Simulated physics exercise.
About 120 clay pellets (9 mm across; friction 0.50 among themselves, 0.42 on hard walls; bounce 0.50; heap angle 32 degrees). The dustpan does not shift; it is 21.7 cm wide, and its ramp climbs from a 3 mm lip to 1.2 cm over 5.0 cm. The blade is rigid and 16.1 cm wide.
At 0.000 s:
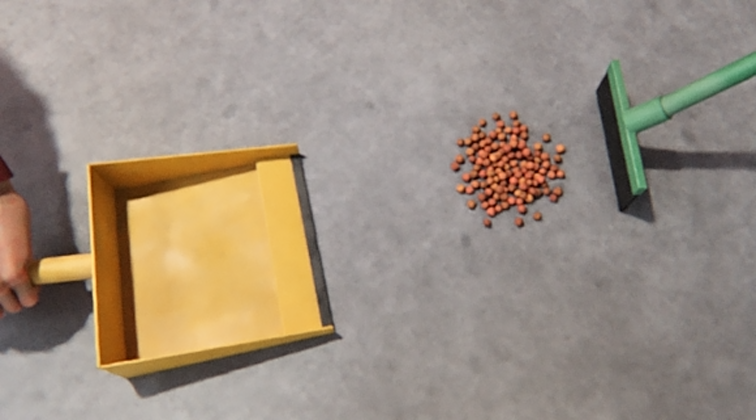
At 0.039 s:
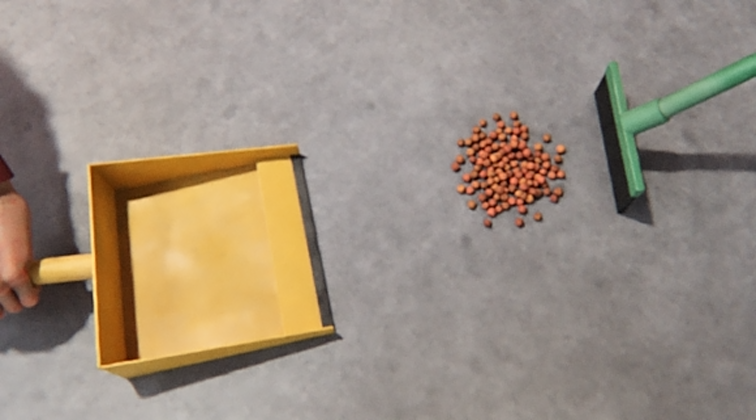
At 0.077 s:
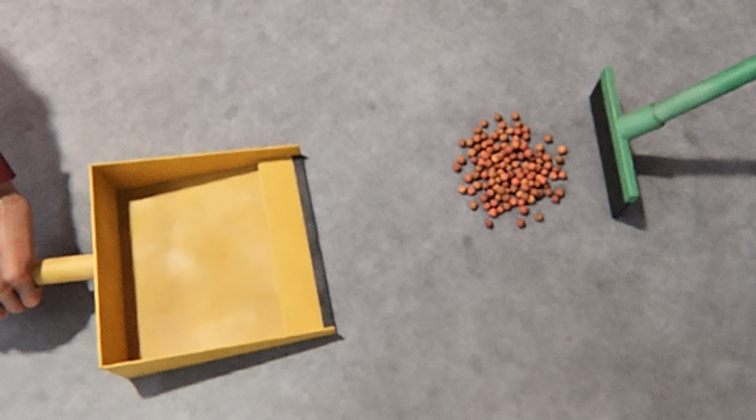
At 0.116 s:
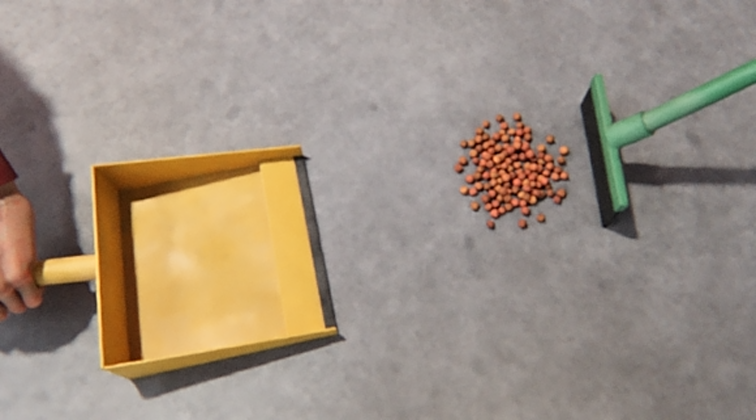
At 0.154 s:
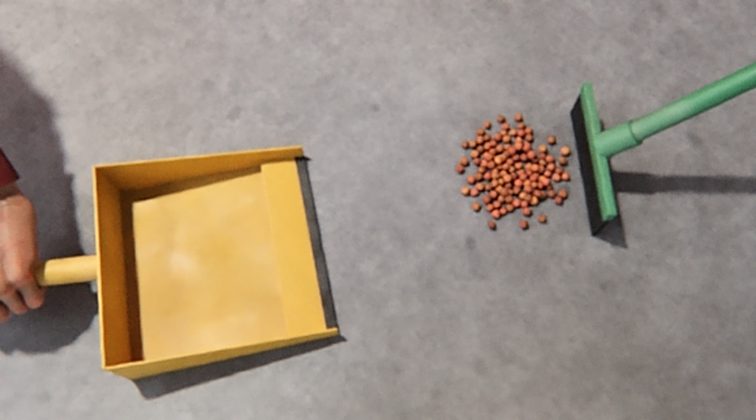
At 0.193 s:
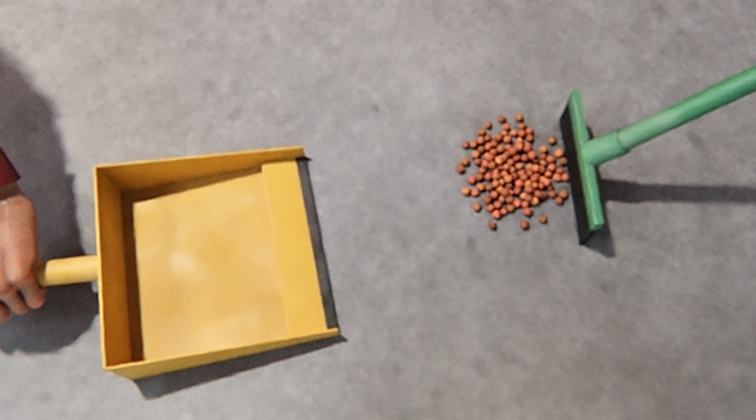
A green squeegee-like tool with a dark blade slides a short way left and slightly down across a gray, mottled floor seen from above, closing the gap until its blade meets the right edge of a loose cluster of small reddish-brown pellets. At left, a hand in a dark red sleeve grips the handle of a yellow dustpan with a dark front lip. The pan, pellets and view stay nearly still.
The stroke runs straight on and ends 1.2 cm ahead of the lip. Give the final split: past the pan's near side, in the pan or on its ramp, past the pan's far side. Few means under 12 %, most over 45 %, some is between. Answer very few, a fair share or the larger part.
Past the pan's near side: Very few; in the pan or on its ramp: Very few; past the pan's far side: Very few.
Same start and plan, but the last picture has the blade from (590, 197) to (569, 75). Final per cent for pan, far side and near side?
Pan 25, far 30, near 0.
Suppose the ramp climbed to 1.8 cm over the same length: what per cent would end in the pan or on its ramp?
It would be near 0 per cent.
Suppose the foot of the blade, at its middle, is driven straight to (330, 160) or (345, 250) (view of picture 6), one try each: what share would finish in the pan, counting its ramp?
About 25 and 20 per cent.
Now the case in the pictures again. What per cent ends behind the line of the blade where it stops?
Some 55 per cent.
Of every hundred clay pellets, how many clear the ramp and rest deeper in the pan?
About 0 per cent.
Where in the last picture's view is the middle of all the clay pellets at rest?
Around (397, 192).
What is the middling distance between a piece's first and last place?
About 14 cm.
After 0.50 s, middle of the blade 16 cm from the lip; 0 % over the lip, far side 0 %, near side 0 %.
Then, at 0.70 s, middle of the blade 8 cm from the lip; 0 % over the lip, far side 0 %, near side 0 %.
Then, at 1.01 s, middle of the blade 3 cm from the lip; 0 % over the lip, far side 0 %, near side 0 %.
By 1.3 s all is still; near side 0 %, pan 0 %, far side 0 %, in front of the lip or behind the blade 95 %.
